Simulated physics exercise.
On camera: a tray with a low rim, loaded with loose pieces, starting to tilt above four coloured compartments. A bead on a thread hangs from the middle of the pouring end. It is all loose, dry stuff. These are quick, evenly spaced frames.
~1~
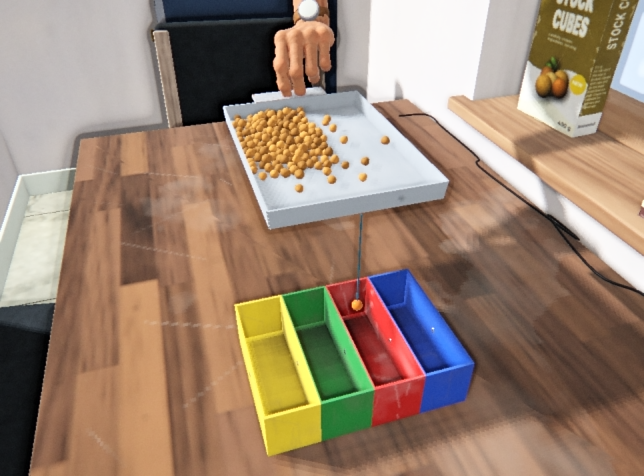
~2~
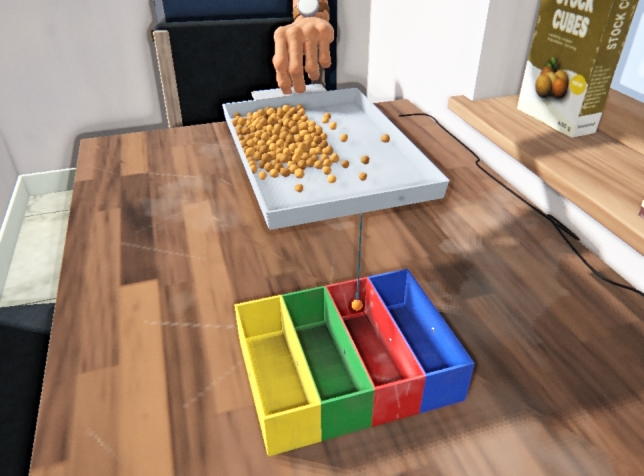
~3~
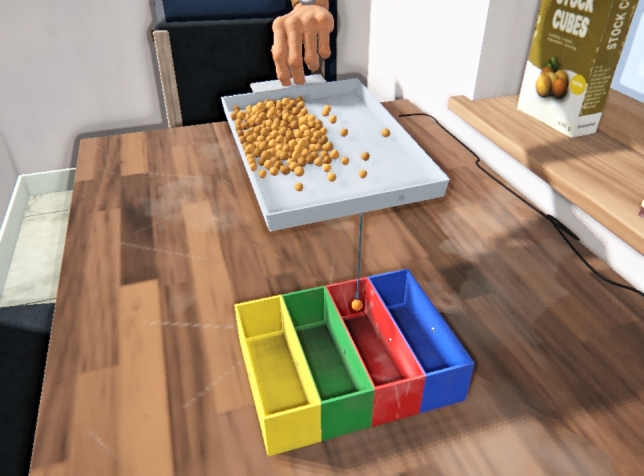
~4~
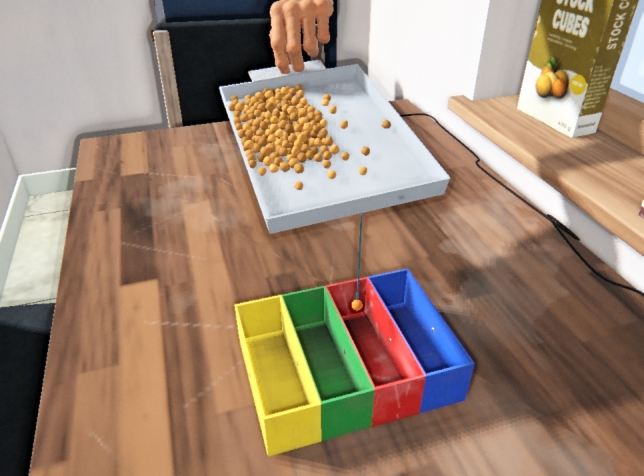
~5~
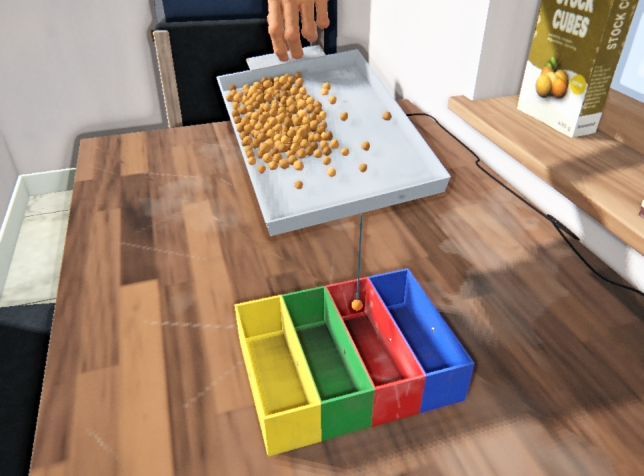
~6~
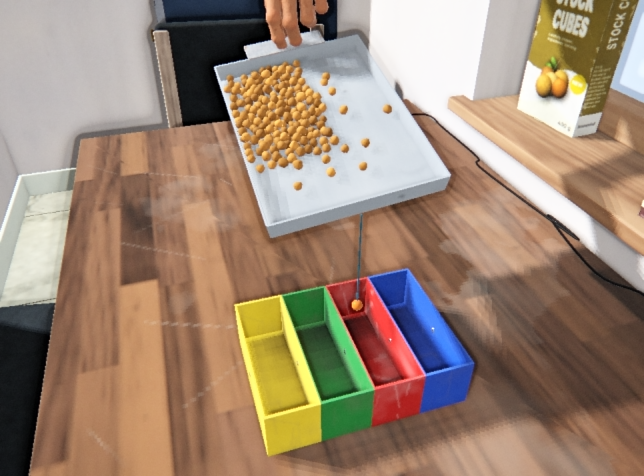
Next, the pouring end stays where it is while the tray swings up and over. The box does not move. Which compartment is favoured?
Most goes to the yellow cell.
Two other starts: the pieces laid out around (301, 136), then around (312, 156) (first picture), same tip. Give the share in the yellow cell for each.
First some 50, then 50 per cent.
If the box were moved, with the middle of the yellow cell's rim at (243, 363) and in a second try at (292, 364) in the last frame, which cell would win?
The first try: That green cell. The second: Yellow.
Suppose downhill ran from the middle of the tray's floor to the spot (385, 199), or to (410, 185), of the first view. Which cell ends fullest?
One: That blue cell. Two: The cell in blue.
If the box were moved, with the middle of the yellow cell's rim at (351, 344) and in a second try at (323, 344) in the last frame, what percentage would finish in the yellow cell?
The first gives 10 %, the second 40 %.
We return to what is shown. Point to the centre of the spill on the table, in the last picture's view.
Around (190, 456).
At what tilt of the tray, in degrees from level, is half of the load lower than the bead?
Near 110 degrees.
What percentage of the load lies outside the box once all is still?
Near 10 %.
Just after the last frame, tray tipped steeply; almost all on the tray; just a few in the yellow cell; about a tenth falling or outside the box.
A moment on, tray tipped right over; the larger part on the tray; about a tenth in the yellow cell; about a tenth in the green cell; just a few falling or outside the box.
Further on, tray tipped past a quarter turn; roughly half in the yellow cell; roughly a third in the green cell; just a few in the red cell; about a tenth falling or outside the box.
When it is over, tray tipped past a quarter turn; roughly half in the yellow cell; roughly a third in the green cell; just a few in the red cell; not one in the blue cell; about a tenth outside the box.
